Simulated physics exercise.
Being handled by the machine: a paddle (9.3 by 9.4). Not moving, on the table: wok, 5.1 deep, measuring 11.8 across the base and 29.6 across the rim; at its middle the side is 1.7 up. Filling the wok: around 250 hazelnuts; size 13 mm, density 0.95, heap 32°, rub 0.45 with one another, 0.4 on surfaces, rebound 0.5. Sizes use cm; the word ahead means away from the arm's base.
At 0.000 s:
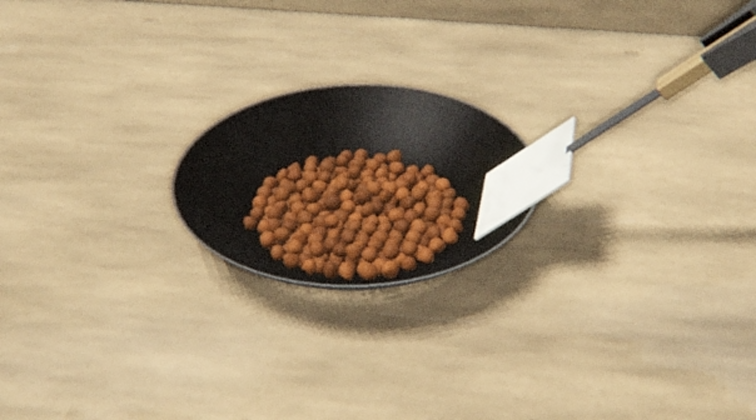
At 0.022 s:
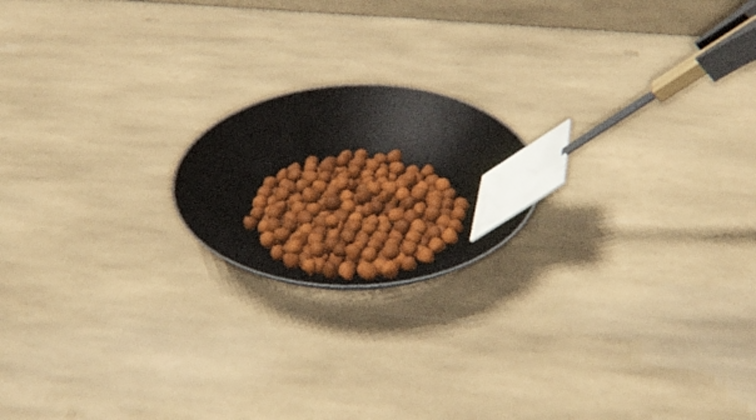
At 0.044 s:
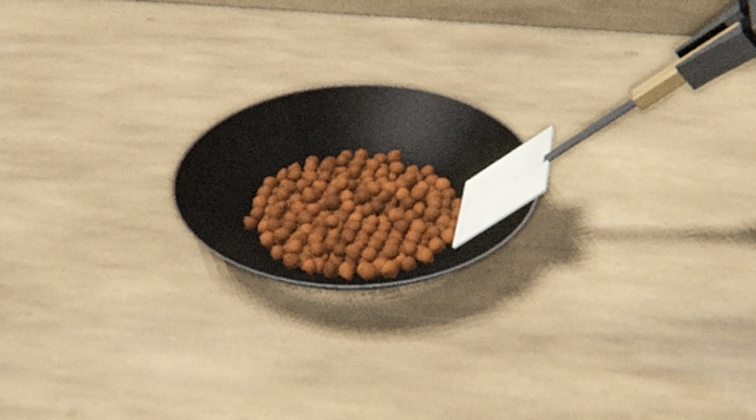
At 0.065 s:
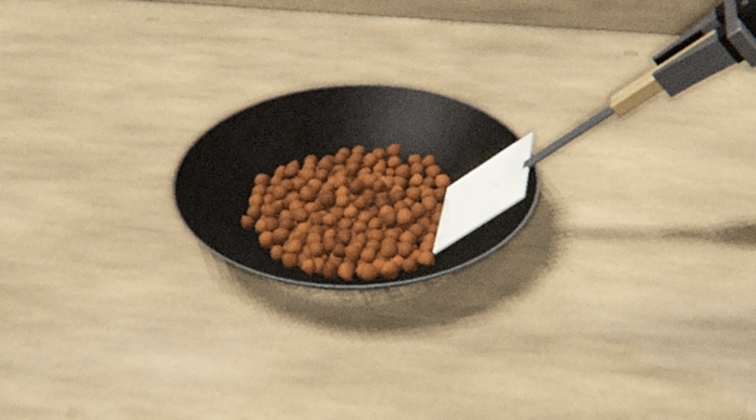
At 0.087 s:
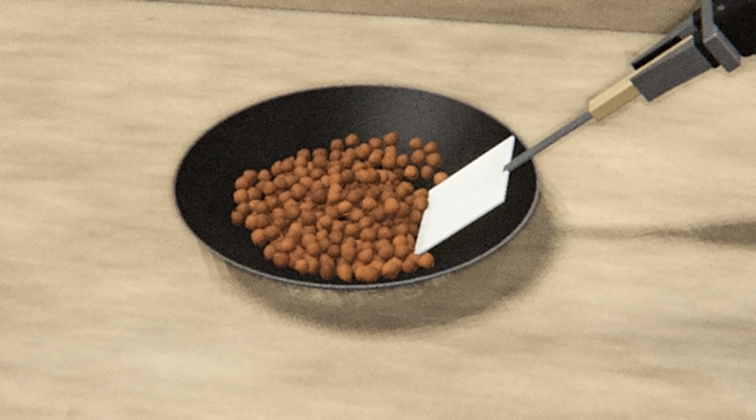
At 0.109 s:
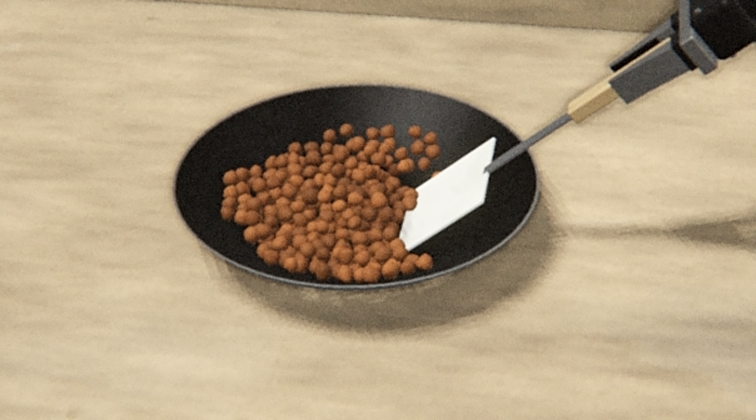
A robotic arm pushing a white paddle leftward through small round brown hazelnuts in a black wok, bunching them toward the left.
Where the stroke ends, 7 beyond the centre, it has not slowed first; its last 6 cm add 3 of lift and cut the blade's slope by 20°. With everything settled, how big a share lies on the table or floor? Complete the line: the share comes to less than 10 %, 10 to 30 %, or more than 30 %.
The share comes to less than 10 %.
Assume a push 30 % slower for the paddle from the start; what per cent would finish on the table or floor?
I'd expect near 0 per cent.
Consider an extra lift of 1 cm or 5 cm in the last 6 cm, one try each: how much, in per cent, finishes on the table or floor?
Some 0 and 5 per cent.
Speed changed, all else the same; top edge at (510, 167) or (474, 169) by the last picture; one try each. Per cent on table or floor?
Estimates: About 0 %, about 10 %.
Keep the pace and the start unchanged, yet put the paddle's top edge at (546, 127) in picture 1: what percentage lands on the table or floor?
0 percent or thereabouts.
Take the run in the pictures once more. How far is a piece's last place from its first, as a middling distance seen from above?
About 4 cm.
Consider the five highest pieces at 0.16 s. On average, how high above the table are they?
They are some 4 cm up.
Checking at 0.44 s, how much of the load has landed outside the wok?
I'd put it at around 0 per cent.
After 0.16 s, sloping 42°, highest piece 4 above the table; 251 in the wok.
After 0.22 s, sloping 33°, highest piece 5 above the table; 251 in the wok.
After 0.44 s, sloping 22°, highest piece 6 above the table; 246 in the wok, 4 on the table or floor, 1 on the blade or in flight.
After 1.49 s, sloping 22°, highest piece 5 above the table; 244 in the wok, 7 on the table or floor.
At rest, 244 in the wok, 7 on the table or floor. That is 3 % on the table or floor.
